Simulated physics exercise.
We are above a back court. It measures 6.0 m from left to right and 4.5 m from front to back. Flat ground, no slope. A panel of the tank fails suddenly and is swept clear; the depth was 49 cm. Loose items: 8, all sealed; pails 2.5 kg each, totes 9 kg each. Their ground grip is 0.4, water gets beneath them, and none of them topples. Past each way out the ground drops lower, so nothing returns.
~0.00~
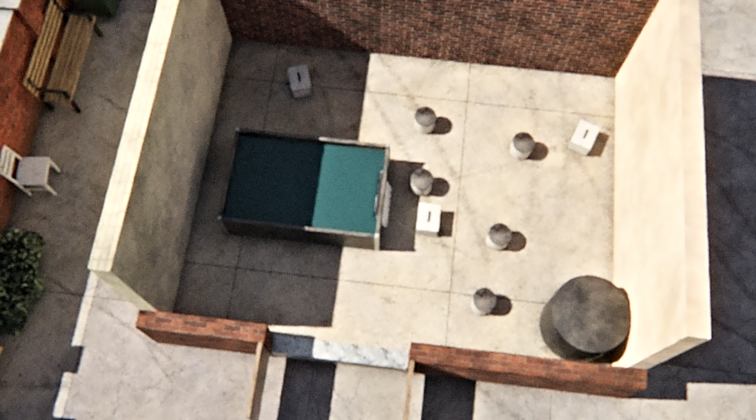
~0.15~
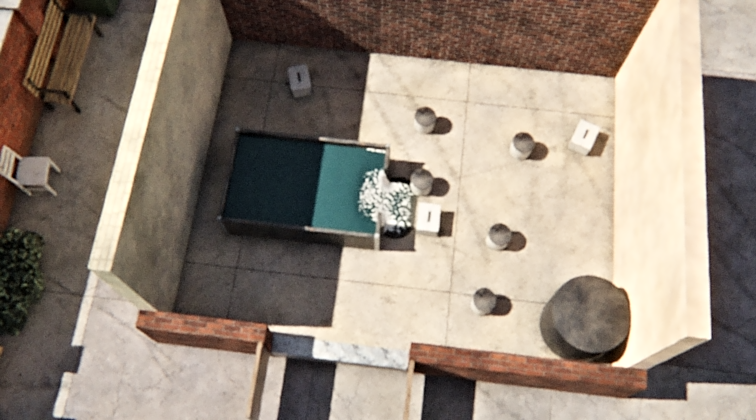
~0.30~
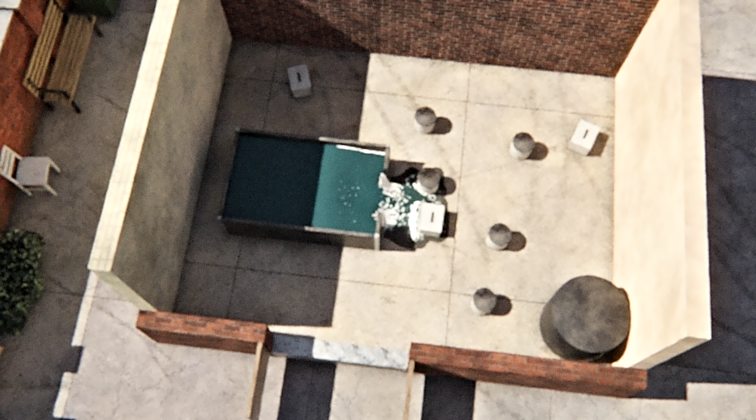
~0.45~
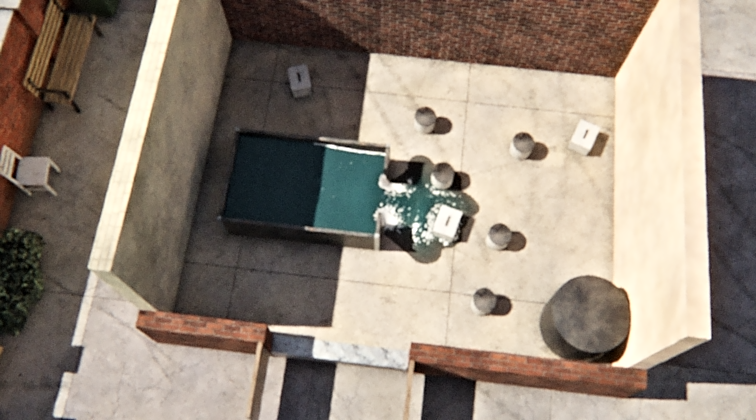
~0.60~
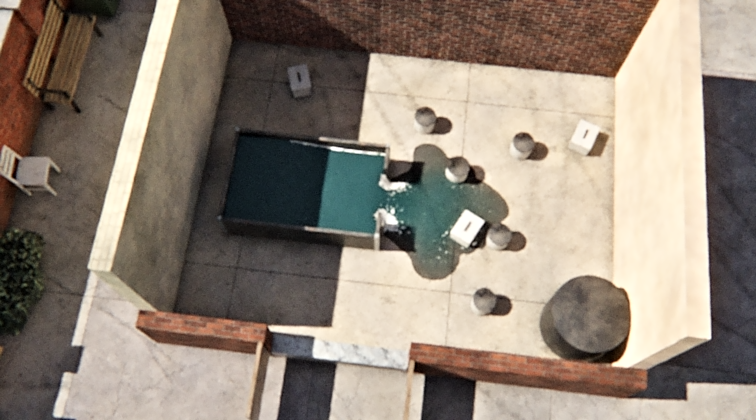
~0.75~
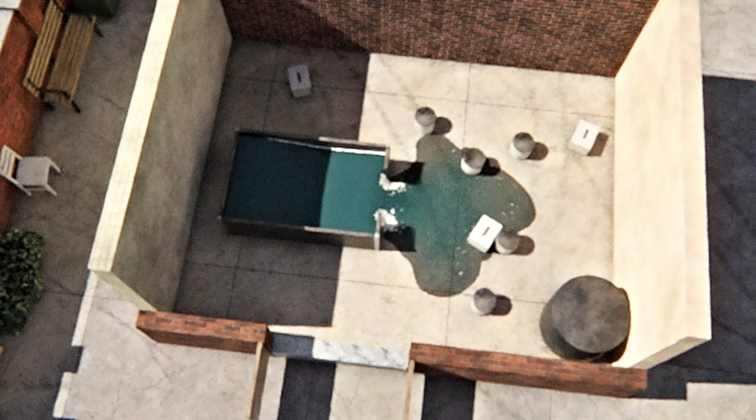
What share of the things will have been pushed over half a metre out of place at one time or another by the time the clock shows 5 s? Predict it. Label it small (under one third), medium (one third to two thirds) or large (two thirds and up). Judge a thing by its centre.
Large.
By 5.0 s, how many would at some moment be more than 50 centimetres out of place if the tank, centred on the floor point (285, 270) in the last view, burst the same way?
4.
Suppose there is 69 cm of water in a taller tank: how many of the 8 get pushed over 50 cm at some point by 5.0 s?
Then 7.
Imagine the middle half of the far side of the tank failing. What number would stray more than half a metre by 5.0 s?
Then the count would be 3.
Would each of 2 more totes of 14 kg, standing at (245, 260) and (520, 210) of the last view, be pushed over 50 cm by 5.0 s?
In turn: Short of it, over.
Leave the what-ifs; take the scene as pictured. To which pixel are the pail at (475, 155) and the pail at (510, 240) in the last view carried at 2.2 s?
Around (565, 72) and (609, 282).
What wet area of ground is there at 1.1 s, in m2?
Wet area: Approx. 8.5 m2.
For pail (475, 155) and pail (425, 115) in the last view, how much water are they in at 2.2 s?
2 and 0 cm.
After 1.1 s 3 of 8 are over 50 cm from their spots; 0 afloat.
After 2.2 s 5 of 8 are over 50 cm from their spots; 3 afloat.
After 3.5 s 6 of 8 are over 50 cm from their spots; 6 afloat.
After 5.0 s 5 of 8 are over 50 cm from their spots, and 6 have been at some point; 6 afloat.
